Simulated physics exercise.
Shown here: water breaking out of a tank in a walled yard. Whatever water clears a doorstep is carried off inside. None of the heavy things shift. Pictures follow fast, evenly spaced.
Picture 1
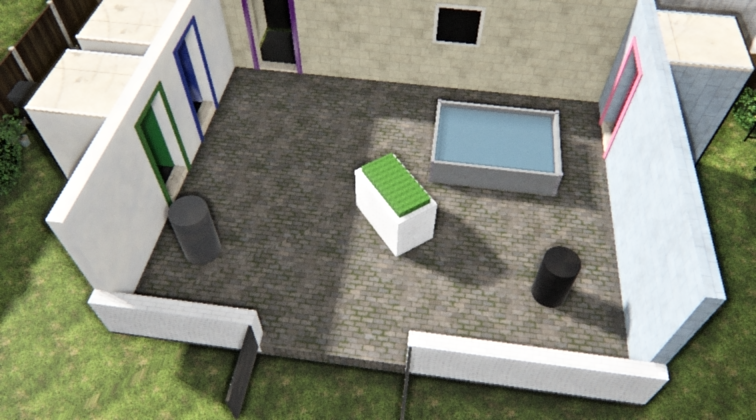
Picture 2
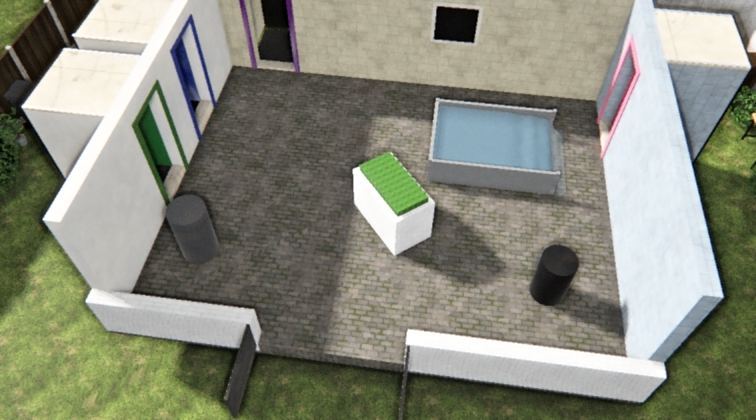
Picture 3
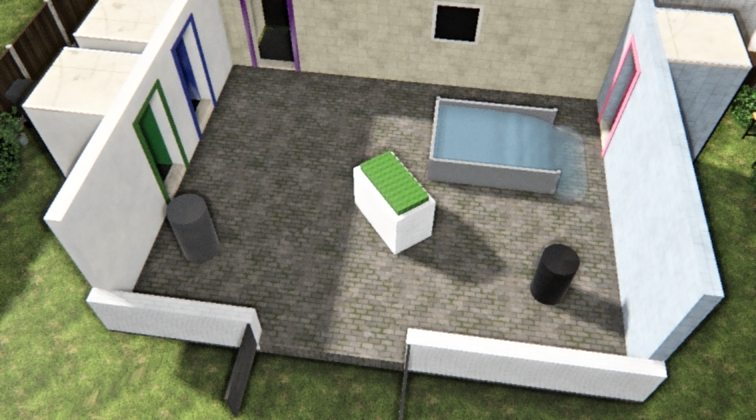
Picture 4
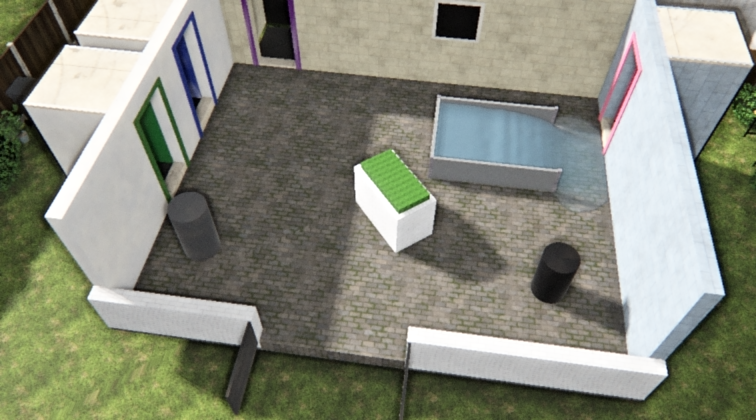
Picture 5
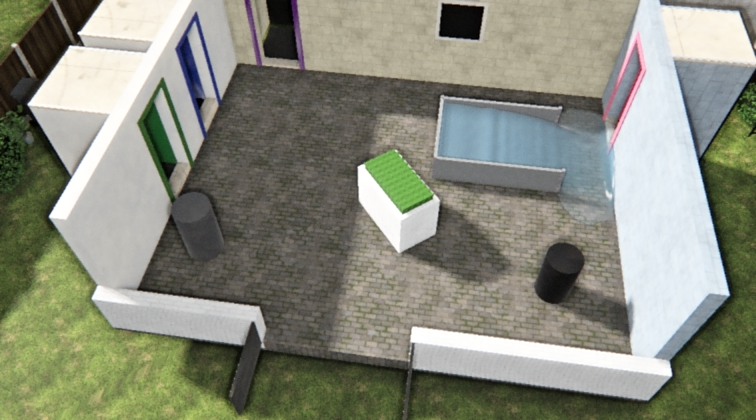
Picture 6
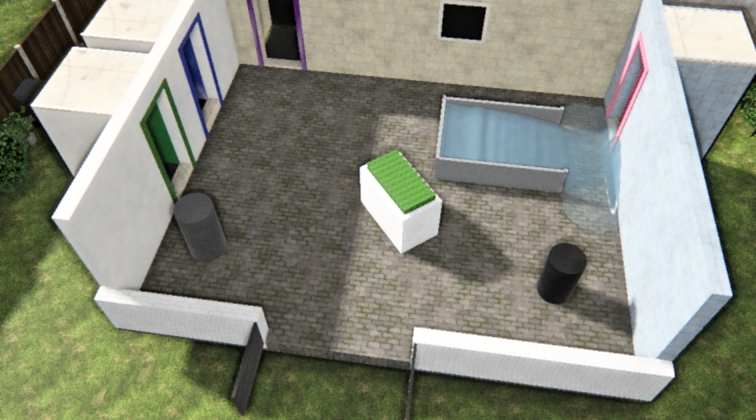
A walled yard paved in grey brick, with grass around it, is seen from high above its open front. A white block with a green ribbed top stands mid-yard between two dark cylinders, with green and blue doorways at left and a pale tank of water at upper right. Water breaks from the tank's right side and spreads toward the pink-edged window wall, then forward along it, as the view shifts very slightly.
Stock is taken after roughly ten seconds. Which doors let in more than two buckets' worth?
Blue door - no; green door - no; purple door - no; pink door - yes.
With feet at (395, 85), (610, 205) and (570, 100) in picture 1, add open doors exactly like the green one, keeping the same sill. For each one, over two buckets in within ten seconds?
Stays below the line; crosses the line; crosses the line.
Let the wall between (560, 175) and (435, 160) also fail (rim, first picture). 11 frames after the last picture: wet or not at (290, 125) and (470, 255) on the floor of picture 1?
Unwetted, then submerged.
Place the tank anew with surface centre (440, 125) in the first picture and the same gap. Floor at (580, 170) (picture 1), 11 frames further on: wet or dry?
Submerged.
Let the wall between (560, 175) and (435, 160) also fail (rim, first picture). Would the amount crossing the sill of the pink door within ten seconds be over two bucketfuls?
In that case the pink door undershoots.
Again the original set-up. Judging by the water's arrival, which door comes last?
I'd go with the one in green.
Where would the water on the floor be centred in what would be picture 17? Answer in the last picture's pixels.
I'd put my finger on (547, 164).
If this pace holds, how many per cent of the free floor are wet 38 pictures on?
Around 60 percent.
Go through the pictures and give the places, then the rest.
In the first frame, still water in the open tank at (496, 139).
In the second frame, the front is at (558, 195), out from the gap at (550, 154).
In the third frame, the front is at (572, 200), out from the gap at (550, 155).
In the fourth frame, the front is at (592, 205), out from the gap at (551, 154).
In the fifth frame, water pours out at (555, 154) and has run to (613, 217).
In the sixth frame, water pours out at (557, 155) and has run to (617, 228).
A moment on, water covers 10 % of the floor; the blue door not reached, the green door not reached, the purple door not reached, the pink door over two buckets in.
Next, water covers 15 % of the floor; the blue door not reached, the green door not reached, the purple door not reached, the pink door far over two buckets in.
Then, water covers 30 % of the floor; the blue door not reached, the green door not reached, the purple door not reached, the pink door far over two buckets in.
Later, water covers 60 % of the floor; the blue door not reached, the green door not reached, the purple door wet at the sill, nothing in, the pink door far over two buckets in.
In the end, water covers 85 % of the floor; the blue door wet at the sill, nothing in, the green door wet at the sill, nothing in, the purple door under two buckets in, the pink door far over two buckets in.
